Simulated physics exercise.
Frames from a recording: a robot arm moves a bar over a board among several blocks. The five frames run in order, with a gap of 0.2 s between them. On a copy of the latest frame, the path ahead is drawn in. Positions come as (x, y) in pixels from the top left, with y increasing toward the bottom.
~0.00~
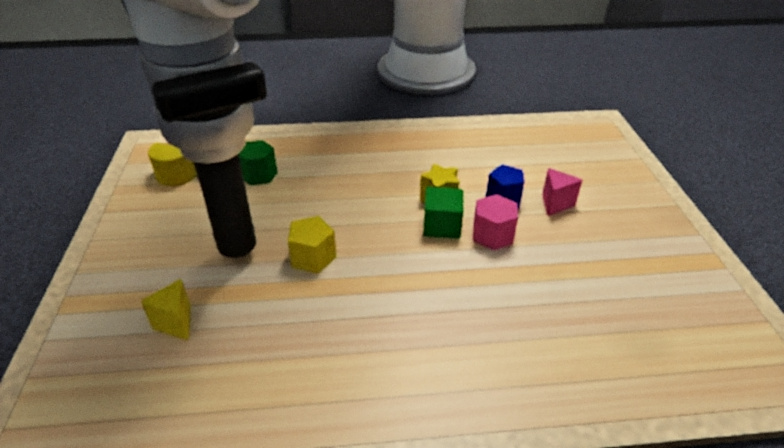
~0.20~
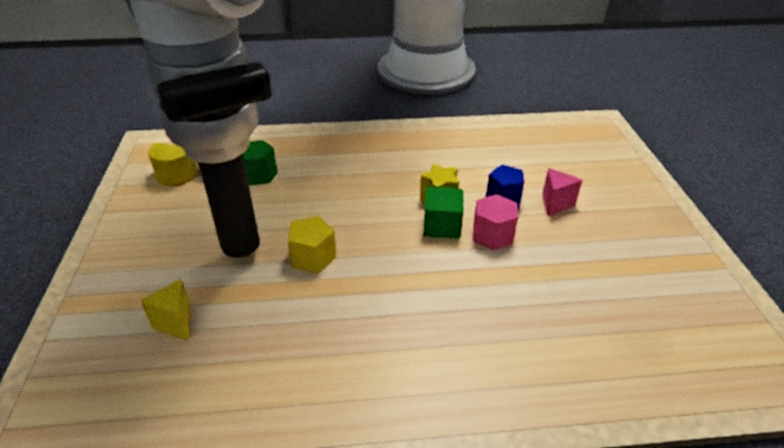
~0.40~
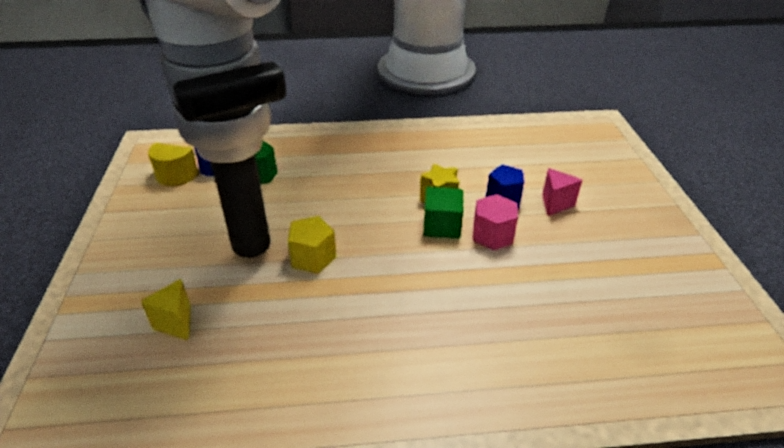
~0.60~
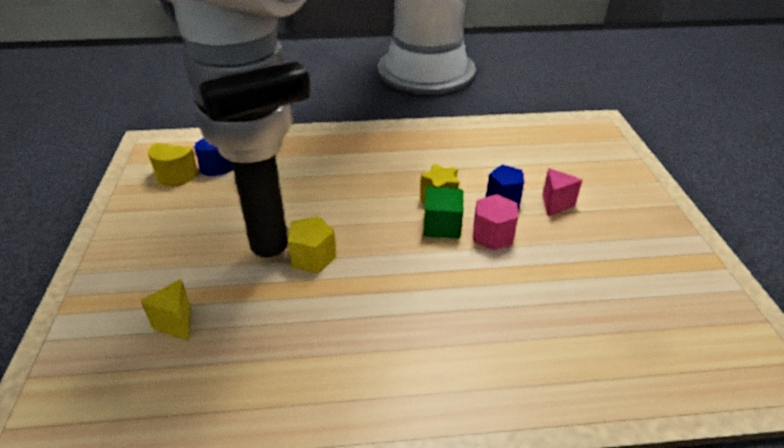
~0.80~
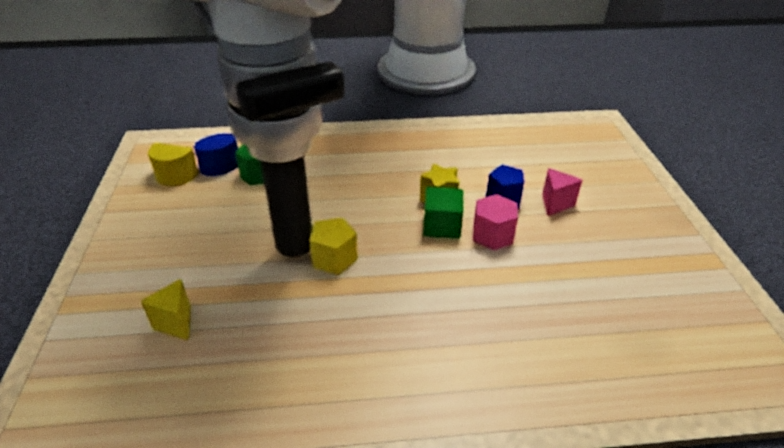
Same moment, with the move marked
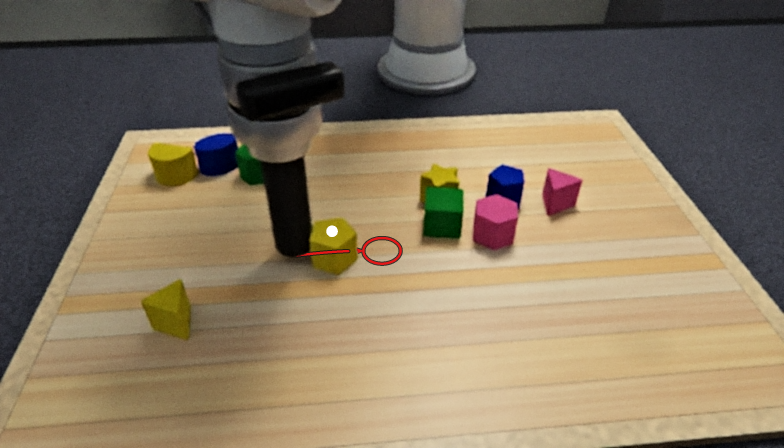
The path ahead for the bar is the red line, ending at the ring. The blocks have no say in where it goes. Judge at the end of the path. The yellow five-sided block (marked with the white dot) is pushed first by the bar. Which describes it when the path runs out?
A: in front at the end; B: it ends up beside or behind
A - in front at the end.
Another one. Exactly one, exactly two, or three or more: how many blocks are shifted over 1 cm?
1.
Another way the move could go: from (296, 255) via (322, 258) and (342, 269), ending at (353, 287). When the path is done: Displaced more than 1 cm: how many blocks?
Number moved: 1.
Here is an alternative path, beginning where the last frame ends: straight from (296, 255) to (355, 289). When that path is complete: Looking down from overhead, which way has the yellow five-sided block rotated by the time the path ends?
Watching from overhead, you'd notice the yellow five-sided block rotating counter-clockwise.
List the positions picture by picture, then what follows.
Lower end of the bar at (237, 246), tops of blocks, yellow five-sided block at (310, 230), green square at (445, 199), in the first picture.
Bar at (241, 246), blocks as before, in the second picture.
Bar at (252, 246), blocks as before, in the third picture.
Bar at (270, 245), blocks as before, in the fourth picture.
Bar at (295, 245), yellow five-sided block at (332, 231), green square at (445, 199), in the fifth picture.
The drawn path runs from (296, 255) by way of (325, 253) and (354, 251) to (382, 251); the dot is on the yellow five-sided block.
The first path, step by step. Halfway along, bar at (339, 241); yellow five-sided block at (377, 232), turned 20° clockwise.
At the end, bar at (382, 240); yellow five-sided block at (419, 236), turned 30° clockwise; green square not moved.
